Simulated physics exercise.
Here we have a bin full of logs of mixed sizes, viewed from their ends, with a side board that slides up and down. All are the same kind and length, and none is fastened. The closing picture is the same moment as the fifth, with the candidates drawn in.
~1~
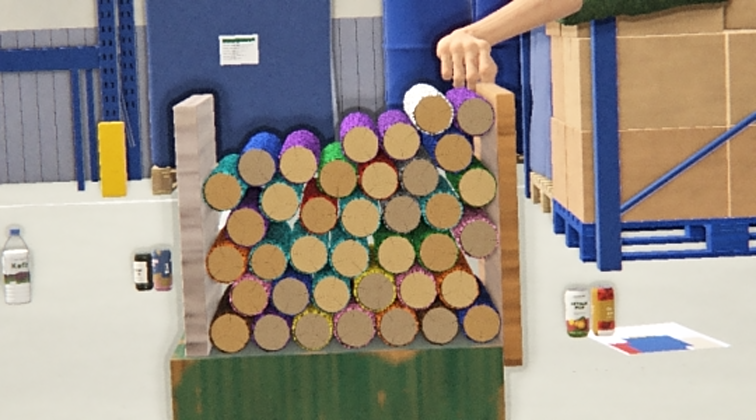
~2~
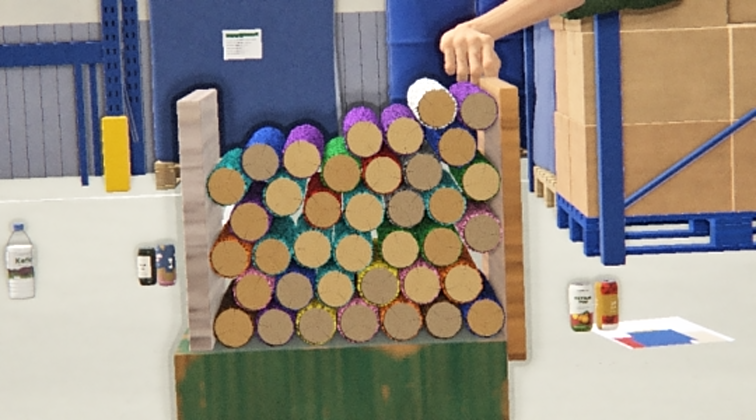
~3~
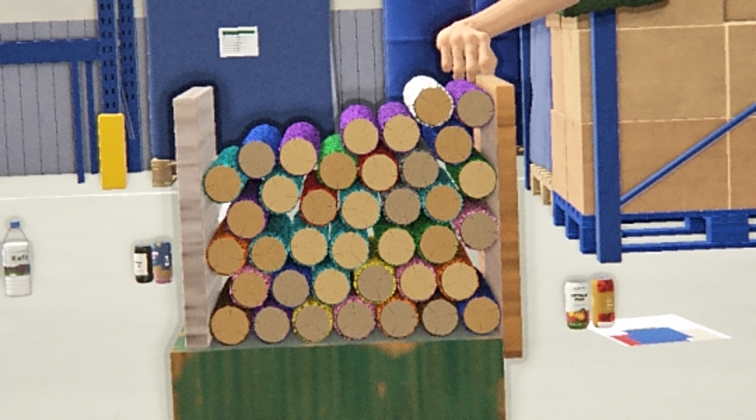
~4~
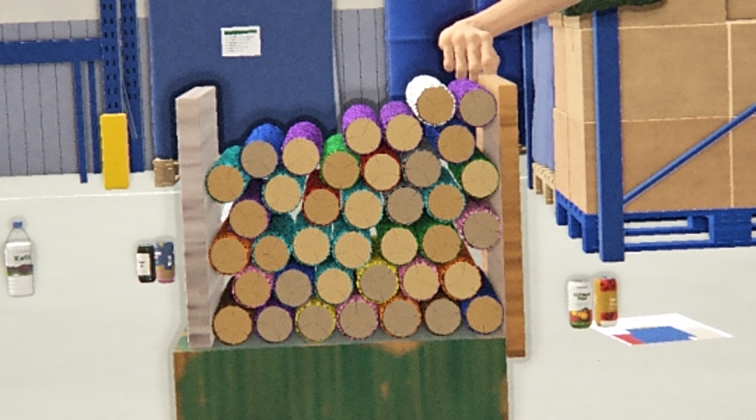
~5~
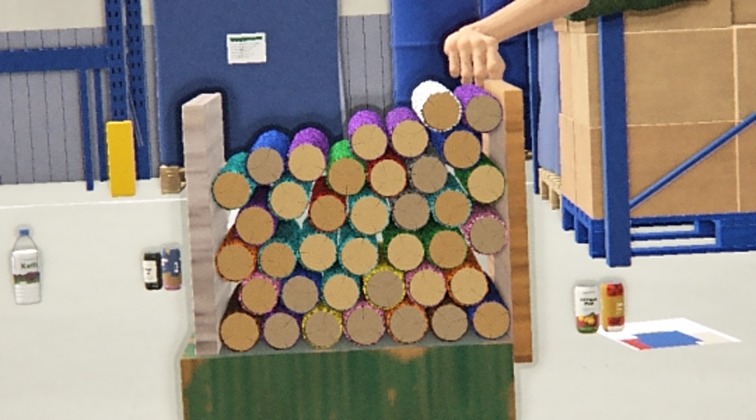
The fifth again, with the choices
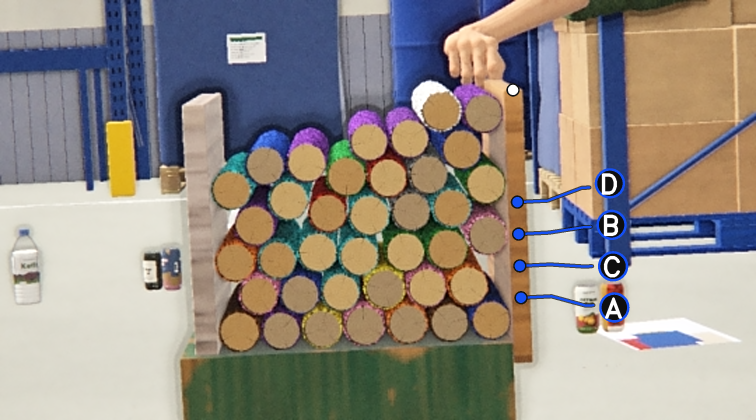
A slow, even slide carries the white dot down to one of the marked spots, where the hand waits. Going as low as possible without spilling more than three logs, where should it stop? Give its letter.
The lowest mark that will do is D.
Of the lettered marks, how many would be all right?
One of them.
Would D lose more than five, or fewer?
Fewer than five.
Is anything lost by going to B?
At B: Yes.
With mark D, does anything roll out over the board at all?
At D: Yes.
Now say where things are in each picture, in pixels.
The first frame shows a log (319, 215); a log (453, 153); a log (400, 141).
The second frame shows a log (404, 136); side board (499, 207).
The third frame shows a log (230, 325); a log (439, 317).
The fourth frame shows a log (420, 282); a log (352, 250).
The fifth frame shows a log (451, 208); a log (328, 213); a log (461, 150).
On the marked copy, A at (521, 297); B at (518, 234); C at (520, 266); D at (517, 202); the white dot at (513, 90).
With D. Early on, top of the board (505, 144).
Further on, top of the board (507, 202).
At the end, top of the board (507, 202), one out over the board.
As for the rest, A more than three out over the board; B four out over the board; C four out over the board.
